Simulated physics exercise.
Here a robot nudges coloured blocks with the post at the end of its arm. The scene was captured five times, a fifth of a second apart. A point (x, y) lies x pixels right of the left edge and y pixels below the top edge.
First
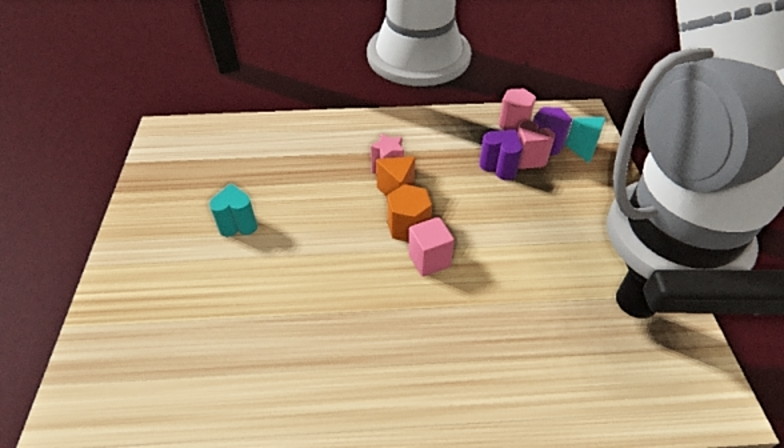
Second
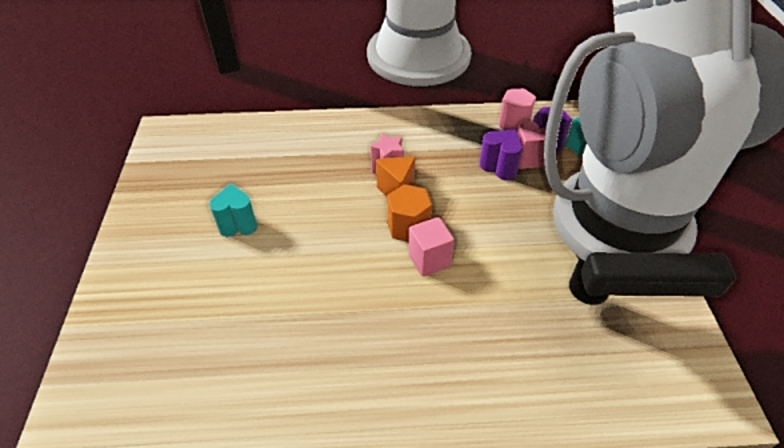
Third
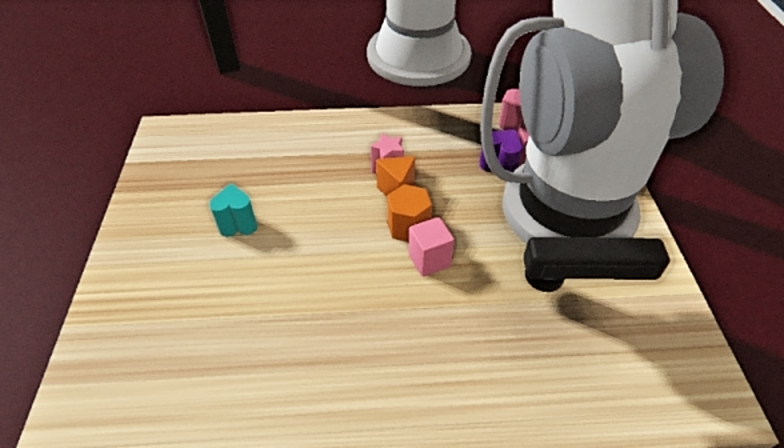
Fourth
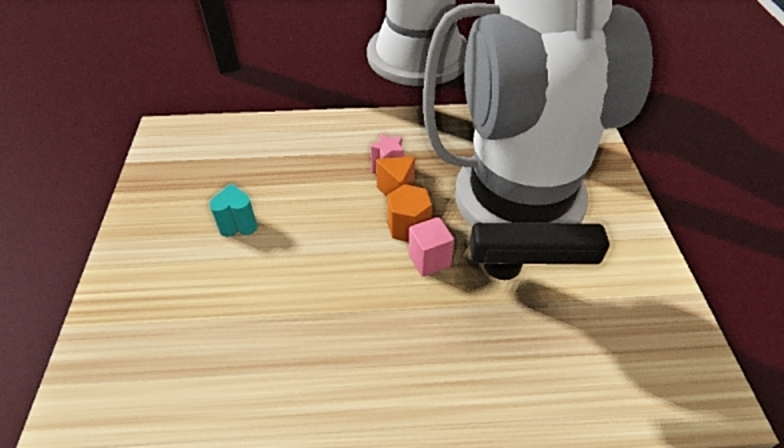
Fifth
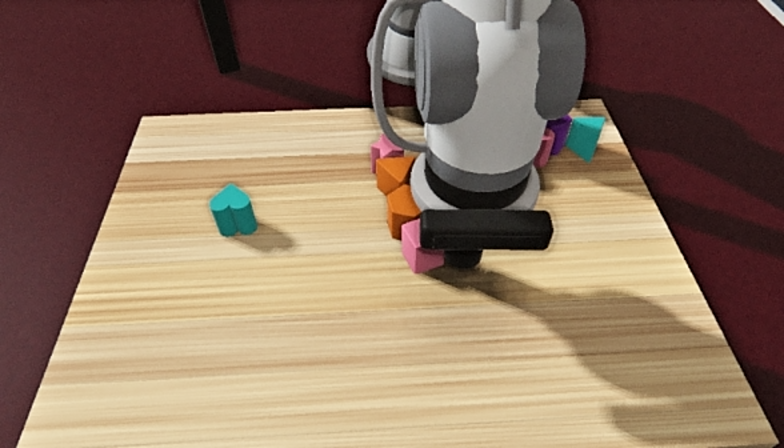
A robot arm sweeps leftward across a wooden table, its dark post reaching the pink square block beside orange and pink blocks.
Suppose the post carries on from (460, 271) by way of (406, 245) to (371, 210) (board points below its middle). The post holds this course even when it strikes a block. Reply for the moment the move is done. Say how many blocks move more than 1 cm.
I reckon the push displaces three or more of the blocks by more than 1 cm.
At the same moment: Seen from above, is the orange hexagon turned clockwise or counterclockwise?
That block twists clockwise.
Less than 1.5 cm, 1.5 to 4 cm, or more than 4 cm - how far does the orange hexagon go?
Beyond 4 cm.
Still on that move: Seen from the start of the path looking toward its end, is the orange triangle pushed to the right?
I expect so.
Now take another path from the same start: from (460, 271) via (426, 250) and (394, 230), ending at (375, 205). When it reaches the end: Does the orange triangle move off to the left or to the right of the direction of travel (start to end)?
It slides rightward.
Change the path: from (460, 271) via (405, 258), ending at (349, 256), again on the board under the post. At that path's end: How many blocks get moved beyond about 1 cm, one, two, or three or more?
The push moves two blocks more than 1 cm.
On the path given first. One third of the way, post (423, 238); orange hexagon (397, 194), turned 45° clockwise; pink square piece (384, 225), turned 35° anticlockwise.
Two thirds of the way, post (392, 217); orange triangle (402, 158), turned 25° anticlockwise; orange hexagon (388, 178), turned 70° clockwise; pink square piece (358, 216), turned 95° anticlockwise.
At the end, post (370, 193); pink star-shaped block (386, 134); orange triangle (407, 150); orange hexagon (378, 158), turned 105° clockwise; pink square piece (356, 215), turned 105° anticlockwise.
